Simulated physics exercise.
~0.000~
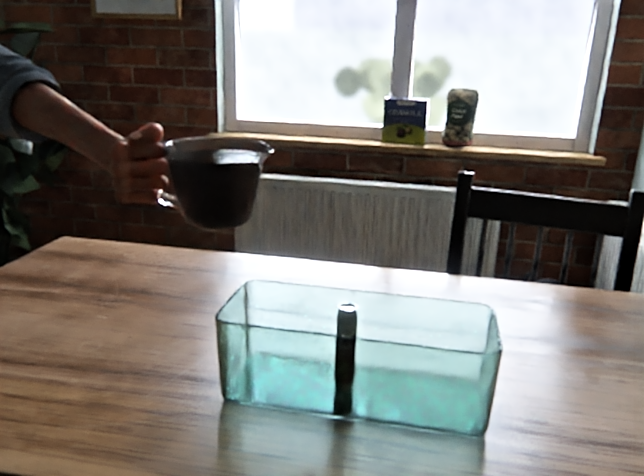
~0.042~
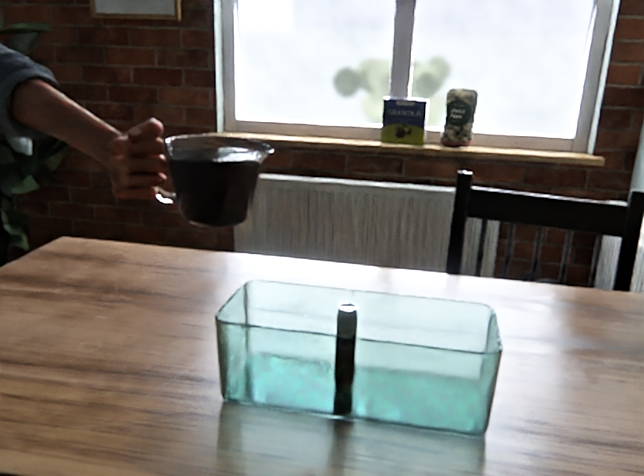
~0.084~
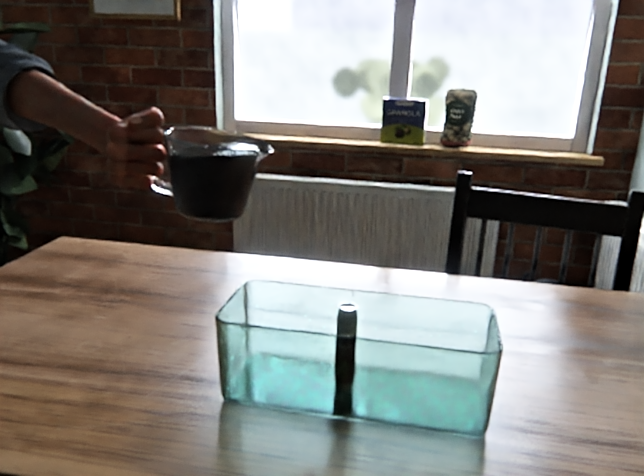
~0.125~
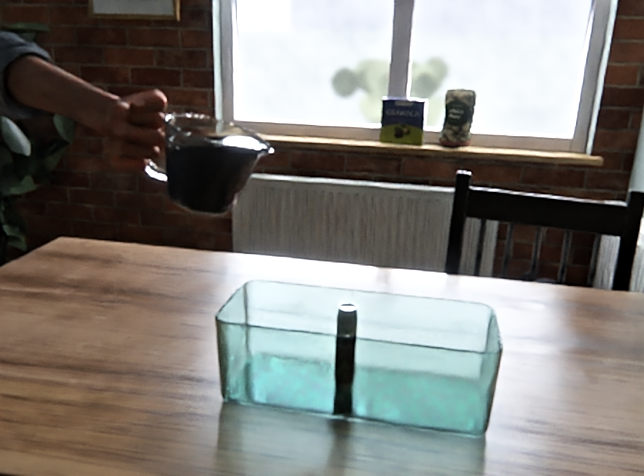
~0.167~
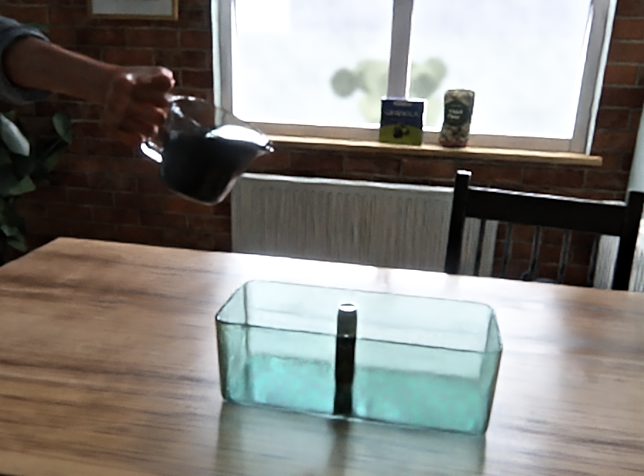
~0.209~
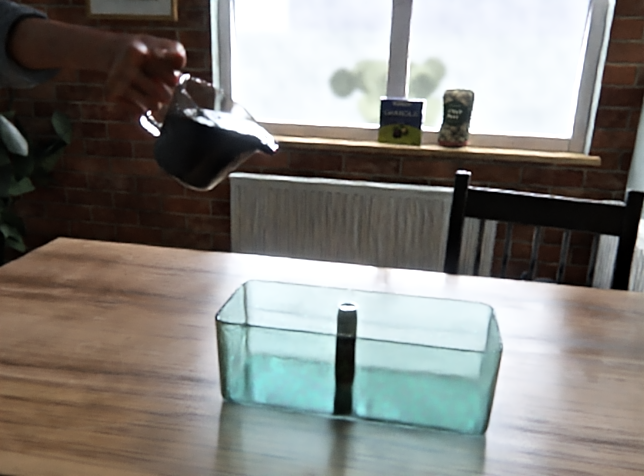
In this clip, a hand at the left holds a glass jug of dark liquid above a wooden table with a long, greenish see-through basin, then steadily tilts the jug rightwards until the liquid reaches its lip.
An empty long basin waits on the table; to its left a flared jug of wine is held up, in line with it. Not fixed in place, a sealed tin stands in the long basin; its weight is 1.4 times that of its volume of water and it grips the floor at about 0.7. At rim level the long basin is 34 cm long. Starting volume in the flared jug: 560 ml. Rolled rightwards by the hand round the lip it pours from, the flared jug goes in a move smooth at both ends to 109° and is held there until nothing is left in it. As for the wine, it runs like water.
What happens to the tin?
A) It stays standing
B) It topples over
The answer is A.
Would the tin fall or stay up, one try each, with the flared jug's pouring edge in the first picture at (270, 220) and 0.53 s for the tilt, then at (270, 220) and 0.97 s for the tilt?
Try 1: Tipped over; try 2: Tipped over.
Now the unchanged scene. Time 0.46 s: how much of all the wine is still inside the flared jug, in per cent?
Remaining: Near 42 % of the total.
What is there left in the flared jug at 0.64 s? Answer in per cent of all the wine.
About 1 % is still there.
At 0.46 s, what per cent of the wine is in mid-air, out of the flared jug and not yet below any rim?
Close to 52 per cent, I'd say.
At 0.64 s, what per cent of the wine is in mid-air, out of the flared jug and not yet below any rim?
34 in a hundred, give or take.
After 0.46 s the tilt is 104° and 43 per cent is still to pour; the tin stands where it began.
After 0.64 s the tilt is 109° and 1 per cent is still to pour; the tin stands where it began.
After 0.82 s the tilt is 109° and 0 per cent is still to pour; the tin stands where it began.
After 1.03 s the tilt is 109° and 0 per cent is still to pour; the tin stands where it began.
In the end the tin stands where it began.
